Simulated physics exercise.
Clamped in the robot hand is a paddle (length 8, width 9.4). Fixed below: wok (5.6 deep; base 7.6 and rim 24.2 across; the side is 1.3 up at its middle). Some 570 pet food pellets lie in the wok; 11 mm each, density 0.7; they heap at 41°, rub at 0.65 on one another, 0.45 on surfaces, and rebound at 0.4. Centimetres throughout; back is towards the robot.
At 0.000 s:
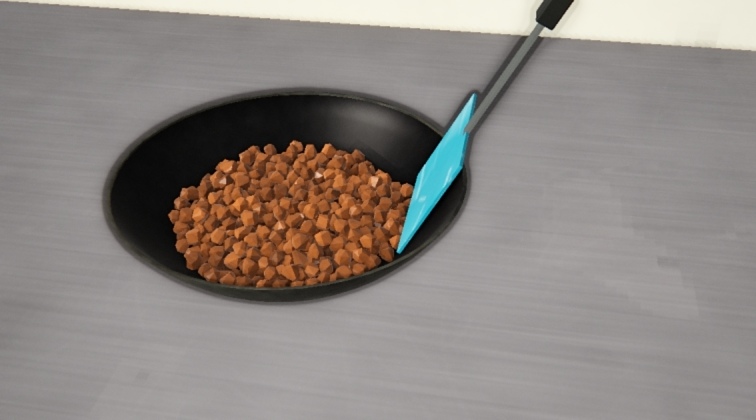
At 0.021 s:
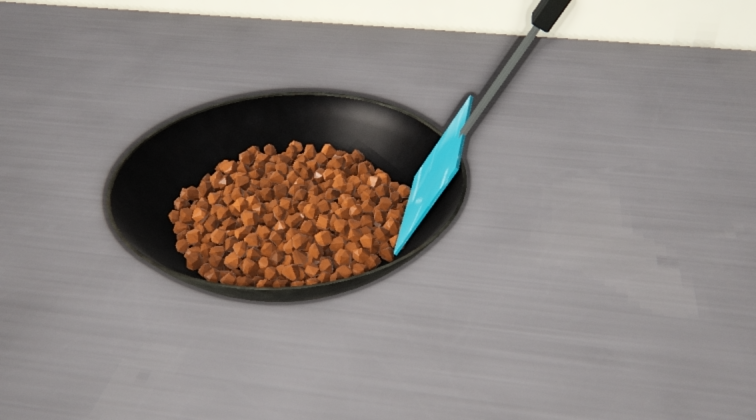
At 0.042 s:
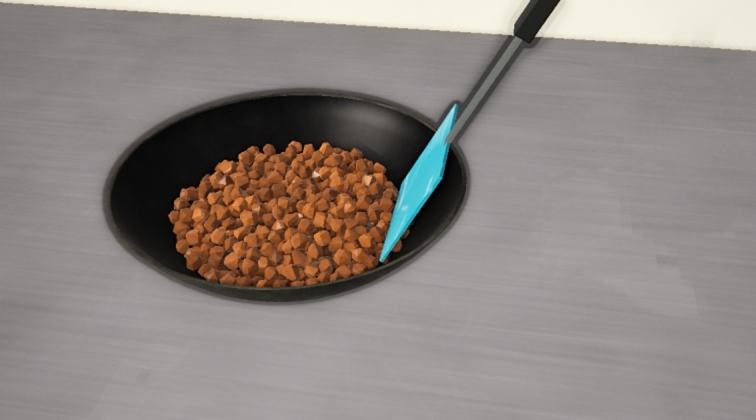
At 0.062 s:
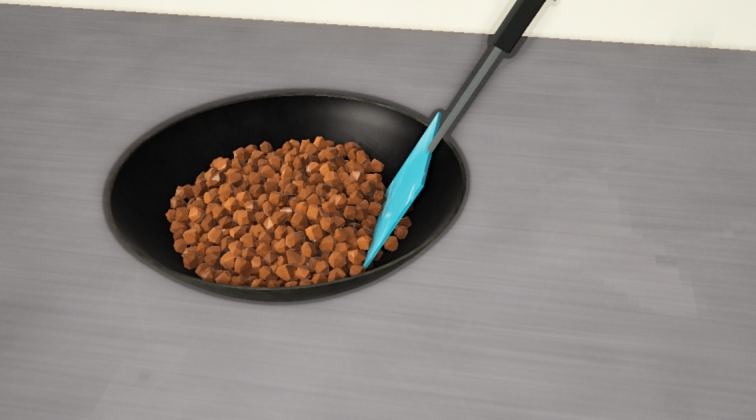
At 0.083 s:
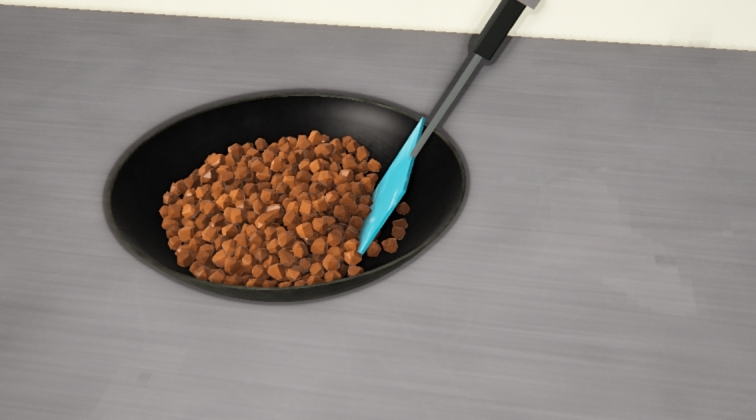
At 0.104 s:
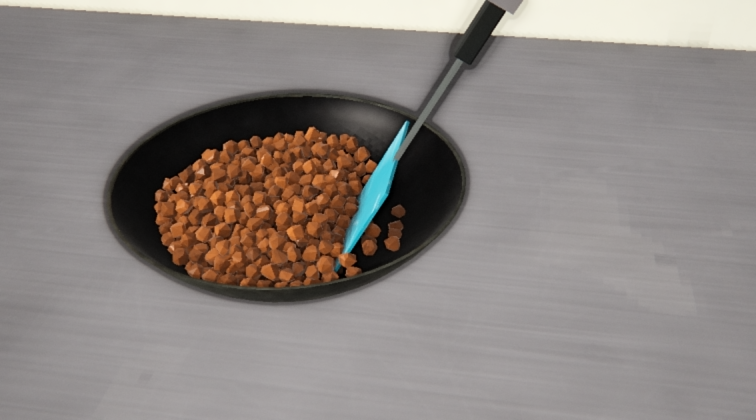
A blue paddle moving left through a black wok, pushing brown pellets into a higher heap and leaving a few behind.
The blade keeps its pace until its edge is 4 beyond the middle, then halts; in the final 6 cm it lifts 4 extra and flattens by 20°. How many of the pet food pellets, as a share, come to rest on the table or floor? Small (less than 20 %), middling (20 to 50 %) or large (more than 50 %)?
Share on the table or floor: Small (less than 20 %).
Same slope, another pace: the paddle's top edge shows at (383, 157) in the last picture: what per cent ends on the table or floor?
Some 5 per cent.
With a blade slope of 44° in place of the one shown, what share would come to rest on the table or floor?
Then about 0 per cent.
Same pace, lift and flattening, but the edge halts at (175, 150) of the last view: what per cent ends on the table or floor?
Some 40 per cent.
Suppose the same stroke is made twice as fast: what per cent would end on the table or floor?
Then about 25 per cent.
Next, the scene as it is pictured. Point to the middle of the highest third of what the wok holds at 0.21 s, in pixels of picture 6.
At about (215, 181).
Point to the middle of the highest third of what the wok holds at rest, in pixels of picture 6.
Near (182, 177).
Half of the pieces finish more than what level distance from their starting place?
Some 4 cm.
After 0.15 s, sloping 59°, highest piece 8 above the table; 569 in the wok.
After 0.21 s, sloping 50°, highest piece 14 above the table; 565 in the wok, 4 on the blade or in flight.
After 0.43 s, sloping 42°, highest piece 13 above the table; 550 in the wok, 13 on the table or floor, 6 on the blade or in flight.
After 1.48 s, sloping 42°, highest piece 7 above the table; 548 in the wok, 21 on the table or floor.
In the end, 548 in the wok, 21 on the table or floor. That is 4 % on the table or floor.
